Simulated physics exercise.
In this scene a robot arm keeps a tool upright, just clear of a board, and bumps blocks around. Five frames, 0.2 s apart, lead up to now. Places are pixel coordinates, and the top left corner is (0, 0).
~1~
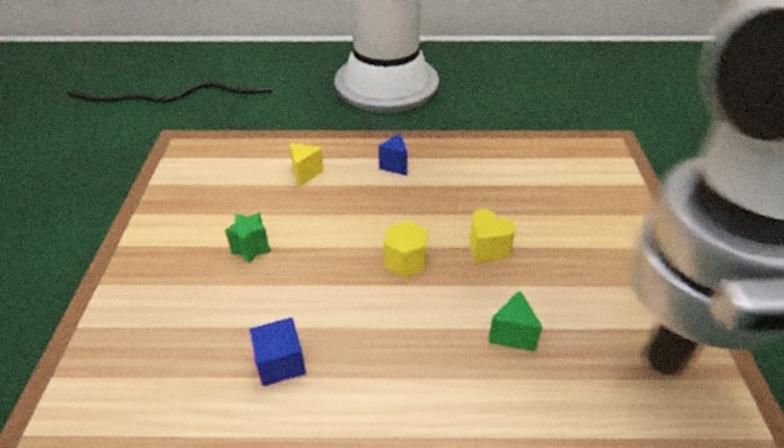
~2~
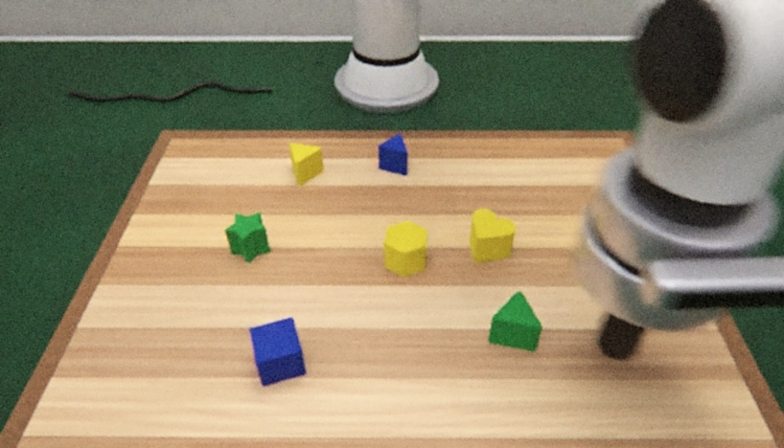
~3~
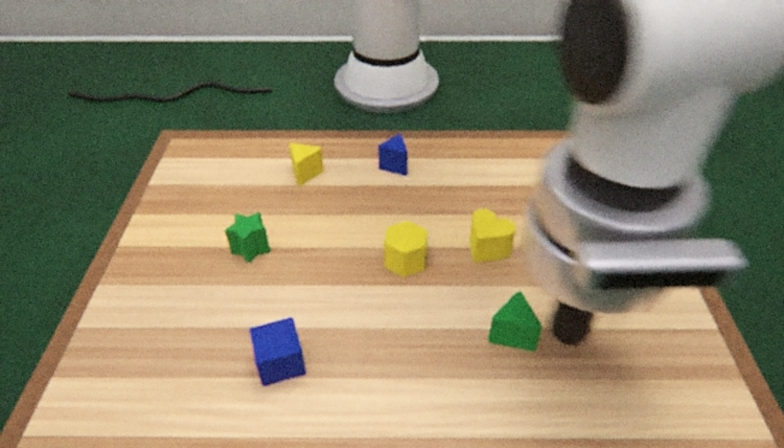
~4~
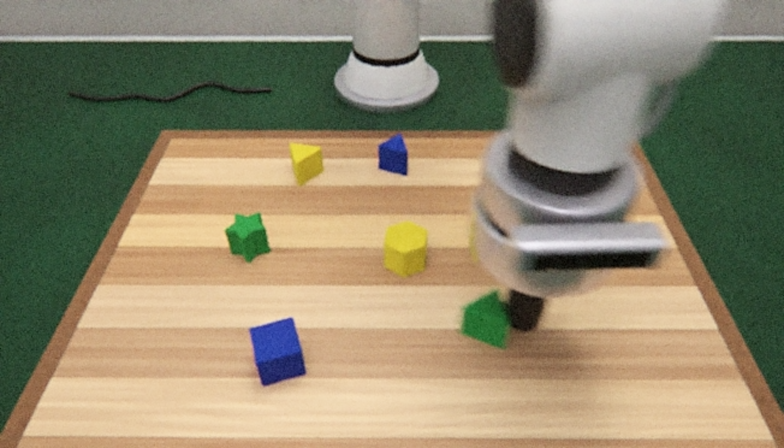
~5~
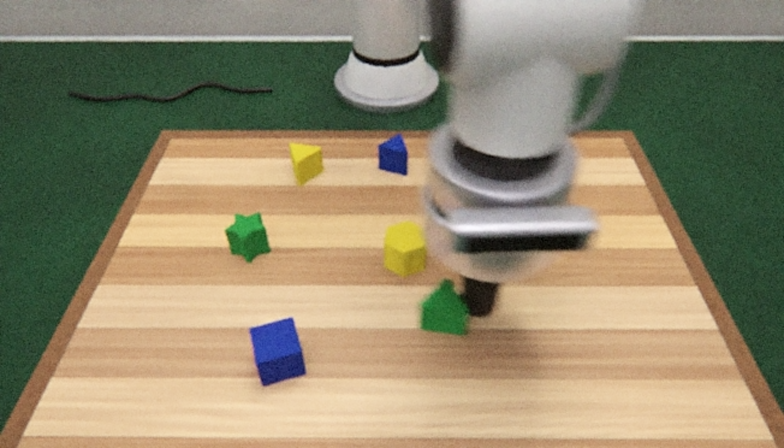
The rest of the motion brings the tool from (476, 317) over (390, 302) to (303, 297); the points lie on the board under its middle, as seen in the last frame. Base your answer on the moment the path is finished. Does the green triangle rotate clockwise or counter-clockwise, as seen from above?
Viewed from above, counterclockwise.
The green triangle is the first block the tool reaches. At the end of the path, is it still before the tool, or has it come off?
The green triangle is left behind or beside.
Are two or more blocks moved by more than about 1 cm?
Answer: No.
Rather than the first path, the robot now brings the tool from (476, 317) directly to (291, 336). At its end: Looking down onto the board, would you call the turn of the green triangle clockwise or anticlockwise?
Its rotation is clockwise.
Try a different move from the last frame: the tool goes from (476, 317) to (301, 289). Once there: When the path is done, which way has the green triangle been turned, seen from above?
Prediction: Counterclockwise.
The first path, step by step. One third of the way, tool (417, 292); green triangle (386, 292), turned 15° anticlockwise.
Two thirds of the way, tool (359, 286); green triangle (342, 298), turned 50° anticlockwise.
At the end, tool (301, 284); yellow hexagonal block not moved; green triangle (336, 300), turned 65° anticlockwise.
